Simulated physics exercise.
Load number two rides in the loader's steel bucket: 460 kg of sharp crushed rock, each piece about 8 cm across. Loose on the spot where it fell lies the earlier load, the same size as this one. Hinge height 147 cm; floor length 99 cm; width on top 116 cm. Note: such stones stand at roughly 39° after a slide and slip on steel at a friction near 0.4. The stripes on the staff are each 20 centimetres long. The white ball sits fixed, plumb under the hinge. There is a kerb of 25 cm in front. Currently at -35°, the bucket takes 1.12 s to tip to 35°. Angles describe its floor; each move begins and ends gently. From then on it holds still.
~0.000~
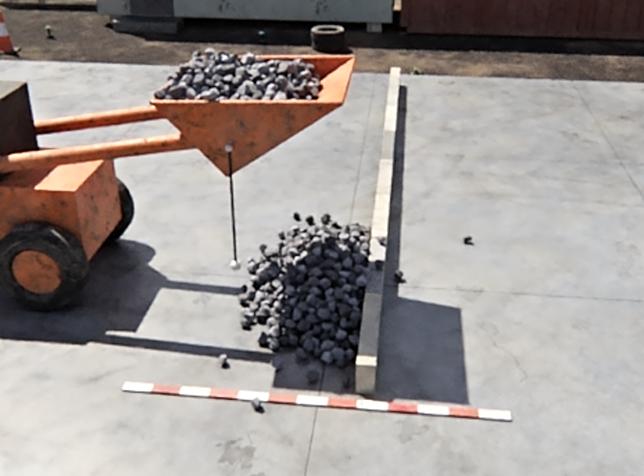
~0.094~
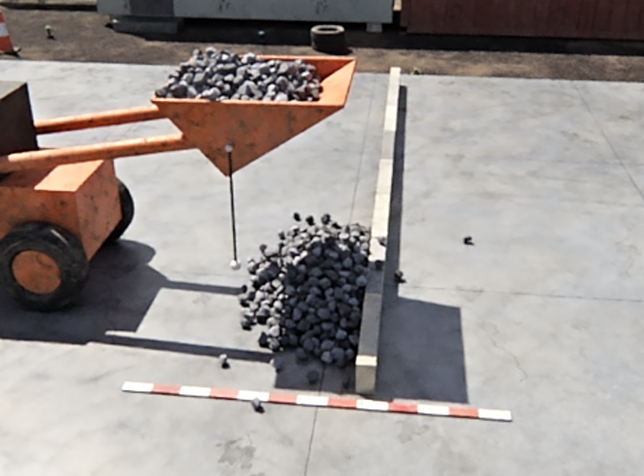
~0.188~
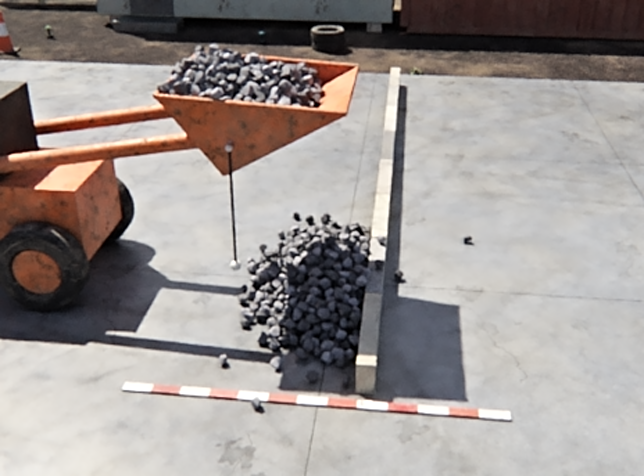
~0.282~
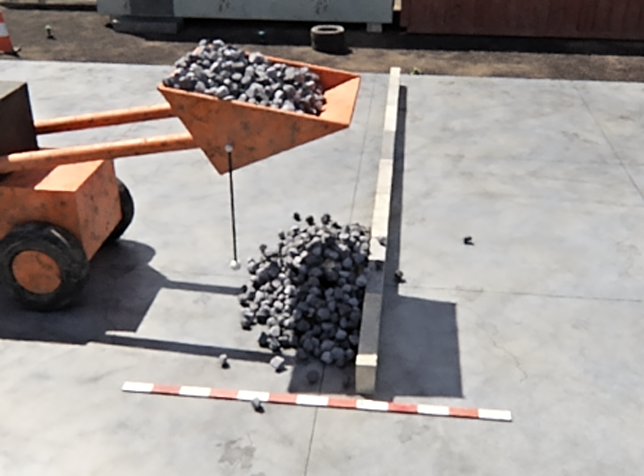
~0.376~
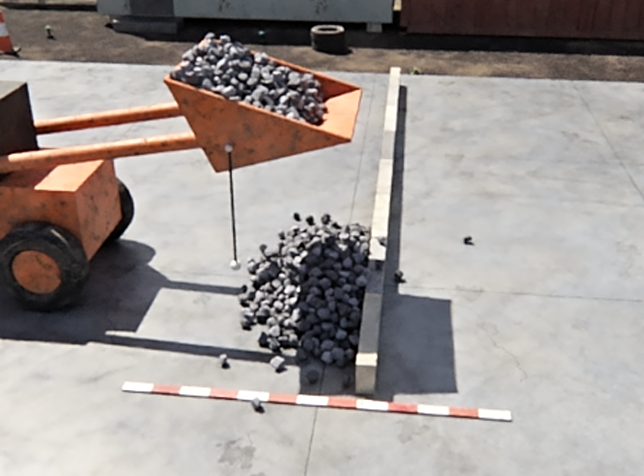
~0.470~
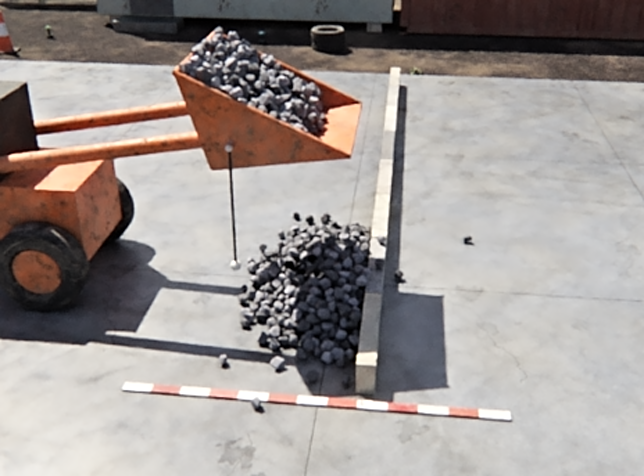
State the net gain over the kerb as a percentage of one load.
61 %.
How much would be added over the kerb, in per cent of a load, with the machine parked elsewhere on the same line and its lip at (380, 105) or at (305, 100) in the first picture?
95 % and 20 %.
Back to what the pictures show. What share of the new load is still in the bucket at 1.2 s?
Some 80 percent, roughly.
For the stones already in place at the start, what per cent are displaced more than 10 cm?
0 %.
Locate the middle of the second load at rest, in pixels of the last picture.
In the last view, somewhere near (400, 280).
After 0.8 s the floor is at 24°; in per cent of one load, 100 in the bucket, 100 on this side of the kerb; the foremost stones are at (387, 268).
After 1.2 s the floor is at 35°; in per cent of one load, 80 in the bucket, 119 on this side of the kerb; the foremost stones are at (393, 251).
After 1.6 s the floor is at 35°; in per cent of one load, 34 in the bucket, 151 on this side of the kerb, 15 over the kerb; the foremost stones are at (448, 287).
After 4.3 s the floor is at 35°; in per cent of one load, 0 in the bucket, 139 on this side of the kerb, 61 over the kerb; the foremost stones are at (548, 279). Net gain over the kerb, 61.
